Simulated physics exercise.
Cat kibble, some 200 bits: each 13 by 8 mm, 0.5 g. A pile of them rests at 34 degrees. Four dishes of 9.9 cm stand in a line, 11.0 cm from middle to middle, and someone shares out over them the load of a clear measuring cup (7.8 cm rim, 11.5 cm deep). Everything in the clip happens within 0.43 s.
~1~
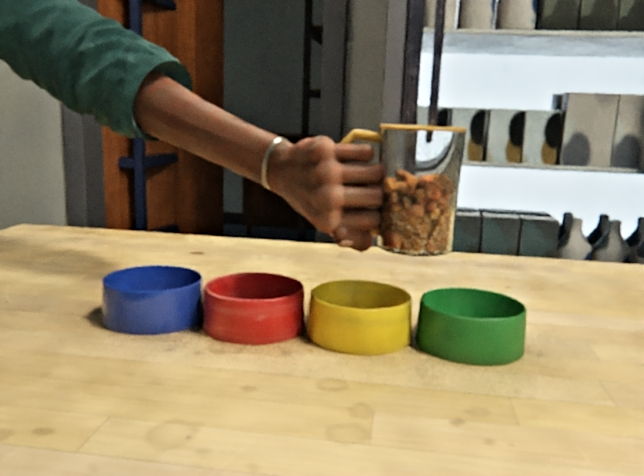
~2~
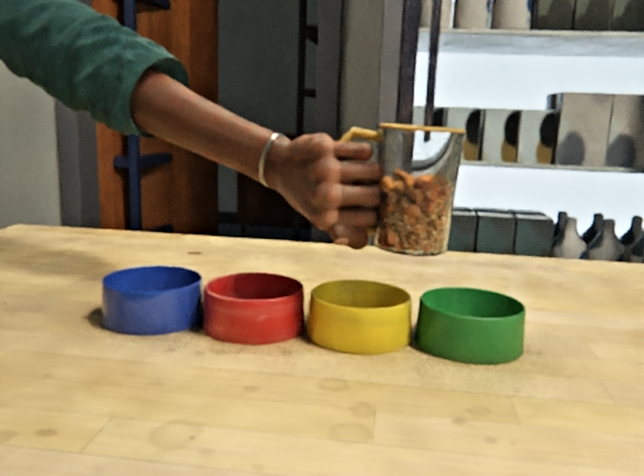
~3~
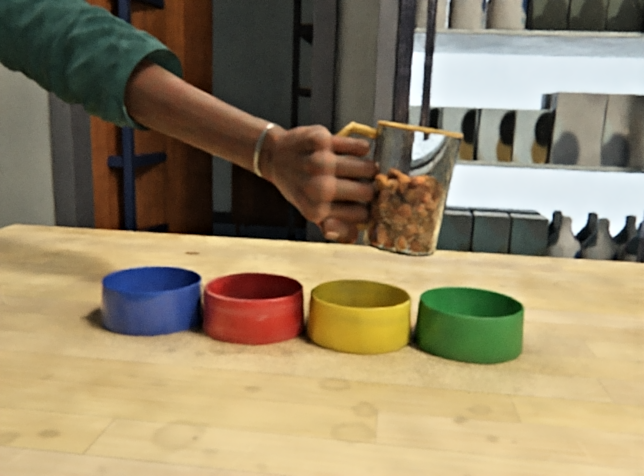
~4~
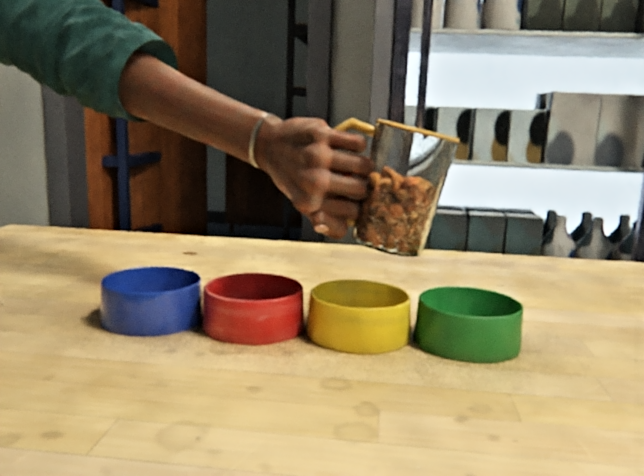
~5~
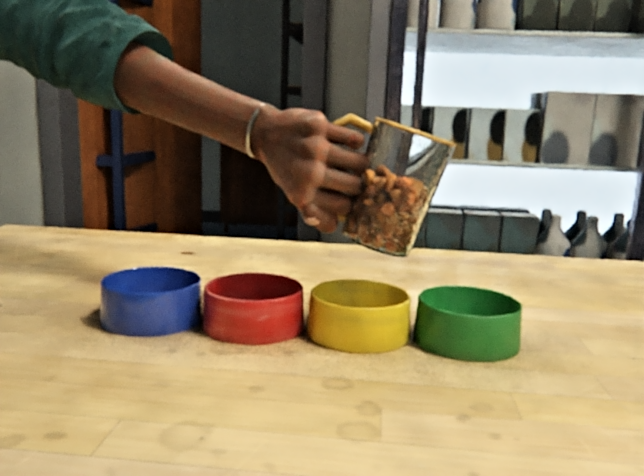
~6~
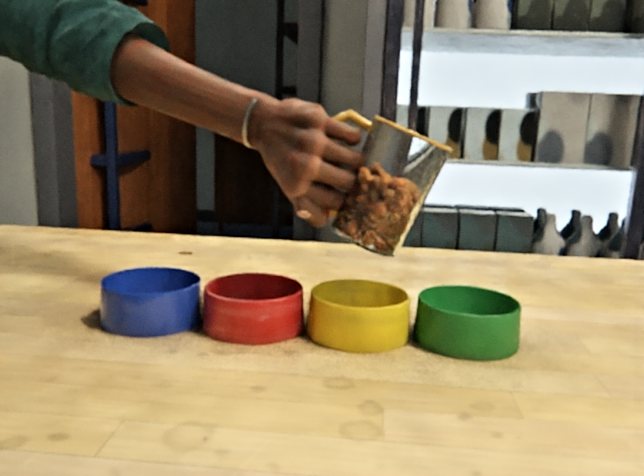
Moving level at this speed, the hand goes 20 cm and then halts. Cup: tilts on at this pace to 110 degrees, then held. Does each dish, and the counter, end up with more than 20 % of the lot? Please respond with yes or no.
Red yes, blue no, green no, yellow yes, counter no.
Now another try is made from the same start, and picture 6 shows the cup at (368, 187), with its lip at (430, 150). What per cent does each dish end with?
In the end red holds 80, blue holds 0, green holds 0, yellow holds 0.
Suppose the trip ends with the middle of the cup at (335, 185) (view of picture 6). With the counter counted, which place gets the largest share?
The largest share goes to yellow.
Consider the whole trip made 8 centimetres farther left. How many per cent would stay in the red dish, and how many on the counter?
Result - red 60 / counter 10.
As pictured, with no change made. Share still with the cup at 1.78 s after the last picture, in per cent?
Roughly 75 in a hundred.
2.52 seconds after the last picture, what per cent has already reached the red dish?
About 25 percent.
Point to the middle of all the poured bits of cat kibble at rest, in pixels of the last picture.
Roughly (291, 318).
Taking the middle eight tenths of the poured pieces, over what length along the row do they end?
Spread: Around 13 cm.
Then, 1.07 s after the last picture, tilt 83 degrees; cup holds 100 %.
Then, 1.78 s after the last picture, tilt 110 degrees; cup holds 75 %, yellow 20 %.
Then, 2.52 s after the last picture, tilt 110 degrees; cup holds 30 %, red 25 %, yellow 30 %.
In the end, red 40 %, blue 0 %, green 0 %, yellow 30 %, counter 10 %, cup 15 %.
